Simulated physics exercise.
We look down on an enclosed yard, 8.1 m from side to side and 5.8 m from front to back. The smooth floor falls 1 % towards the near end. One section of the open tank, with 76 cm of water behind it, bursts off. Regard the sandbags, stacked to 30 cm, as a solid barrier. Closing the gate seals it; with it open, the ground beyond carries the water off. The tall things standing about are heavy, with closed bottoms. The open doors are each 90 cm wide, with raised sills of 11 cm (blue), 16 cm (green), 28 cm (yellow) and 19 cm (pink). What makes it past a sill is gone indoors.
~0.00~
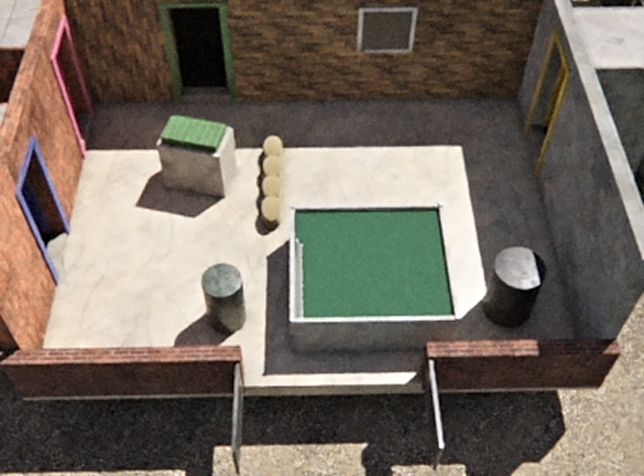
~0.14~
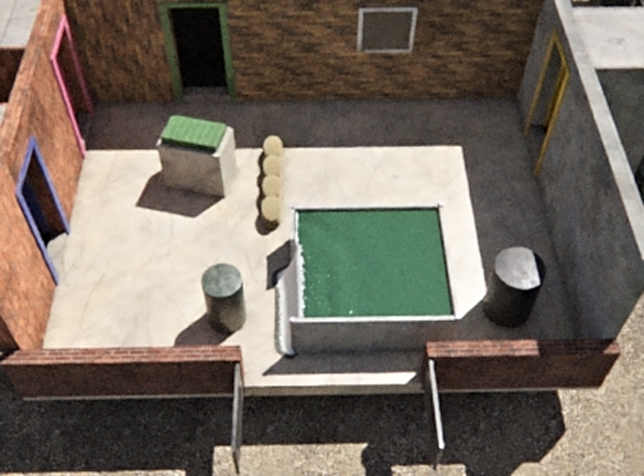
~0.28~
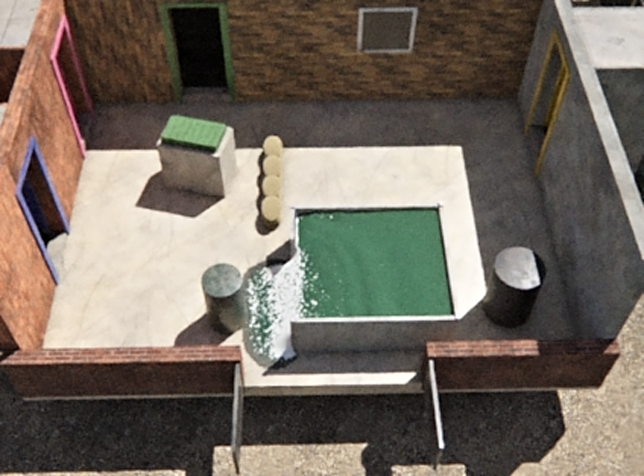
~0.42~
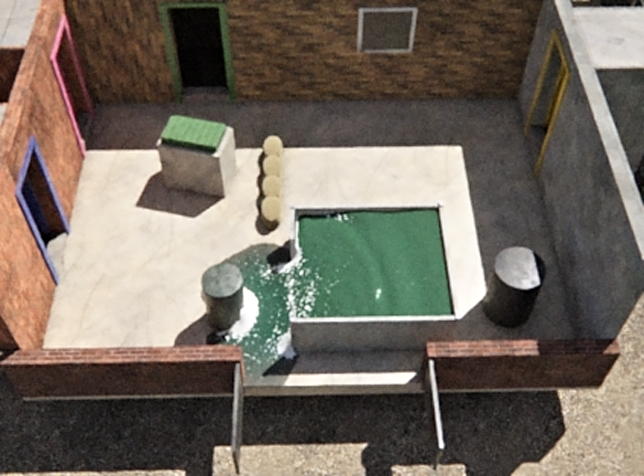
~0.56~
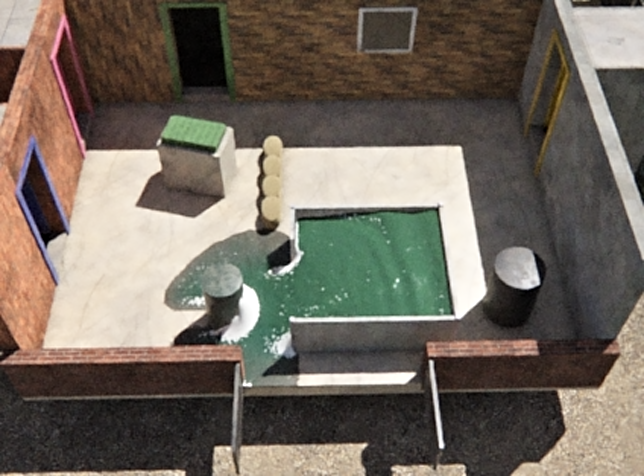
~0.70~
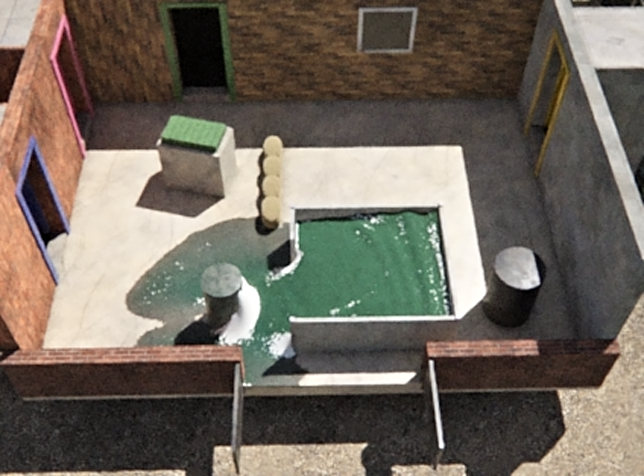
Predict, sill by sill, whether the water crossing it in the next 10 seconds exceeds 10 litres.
Result: At the blue door the inflow will break the limit. At the green door the inflow will remain within the limit. At the yellow door the inflow will remain within the limit. At the pink door the inflow will remain within the limit.
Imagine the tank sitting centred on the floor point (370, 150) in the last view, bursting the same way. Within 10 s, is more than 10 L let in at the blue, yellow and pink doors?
Well, against that limit, at blue it's within bounds, at yellow it's within bounds, and at pink it's too much.
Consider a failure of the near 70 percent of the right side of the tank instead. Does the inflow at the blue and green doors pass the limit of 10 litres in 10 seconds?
Blue: Within the limit; green: Within the limit.
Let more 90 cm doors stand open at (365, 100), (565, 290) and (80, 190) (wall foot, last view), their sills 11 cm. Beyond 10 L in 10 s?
Well, the first is on the low side, the second is on the low side, and the third is on the high side.
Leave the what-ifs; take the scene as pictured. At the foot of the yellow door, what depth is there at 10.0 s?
Around 8.0 cm there.
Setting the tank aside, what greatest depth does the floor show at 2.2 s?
About 42 cm at most.
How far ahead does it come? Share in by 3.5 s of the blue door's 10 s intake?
Share by then: ~ 75 %.
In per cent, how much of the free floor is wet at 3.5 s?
About 45 per cent.
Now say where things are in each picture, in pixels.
In the first picture, the open tank at (371, 262) is whole and still, 76 cm deep.
In the second picture, water pours out at (295, 300) and has run 0.8 m, to a hidden place; typically 6 cm deep outside, 76 cm at the open tank's back.
In the third picture, the front is at a hidden place, 1.0 m from the gap at (295, 300); 1.1 m2 of floor is under water; 76 cm left at the back of the open tank.
In the fourth picture, water pours out at (295, 301) and has run 1.4 m, to a hidden place; typically 10 cm deep outside, 76 cm at the open tank's back.
In the fifth picture, the front is at (169, 297), 2.0 m from the gap at (295, 301); 3.6 m2 of floor is under water; 74 cm left at the back of the open tank.
In the sixth picture, the front is at (136, 291), 2.5 m from the gap at (295, 301); 5.2 m2 of floor is under water; 66 cm left at the back of the open tank.
After 1.4 s water covers 25 % of the floor and is deepest (55 cm) near (260, 319); blue door 17 cm at the sill, 2 L in, green door not reached, yellow door not reached, pink door not reached.
After 2.2 s water covers 35 % of the floor and is deepest (42 cm) near (260, 319); blue door 23 cm at the sill, 38 L in, green door not reached, yellow door not reached, pink door 8 cm at the sill, 0 L in.
After 3.5 s water covers 45 % of the floor and is deepest (28 cm) near (95, 110); blue door 19 cm at the sill, 89 L in, green door 2 cm at the sill, 0 L in, yellow door not reached, pink door 12 cm at the sill, 0 L in.
After 6.0 s water covers 60 % of the floor and is deepest (16 cm) near (58, 283); blue door 15 cm at the sill, 113 L in, green door 12 cm at the sill, 0 L in, yellow door not reached, pink door 16 cm at the sill, 1 L in.
After 10.0 s water covers 85 % of the floor and is deepest (12 cm) near (38, 375); blue door 11 cm at the sill, 120 L in, green door 8 cm at the sill, 0 L in, yellow door 8 cm at the sill, 0 L in, pink door 10 cm at the sill, 1 L in.
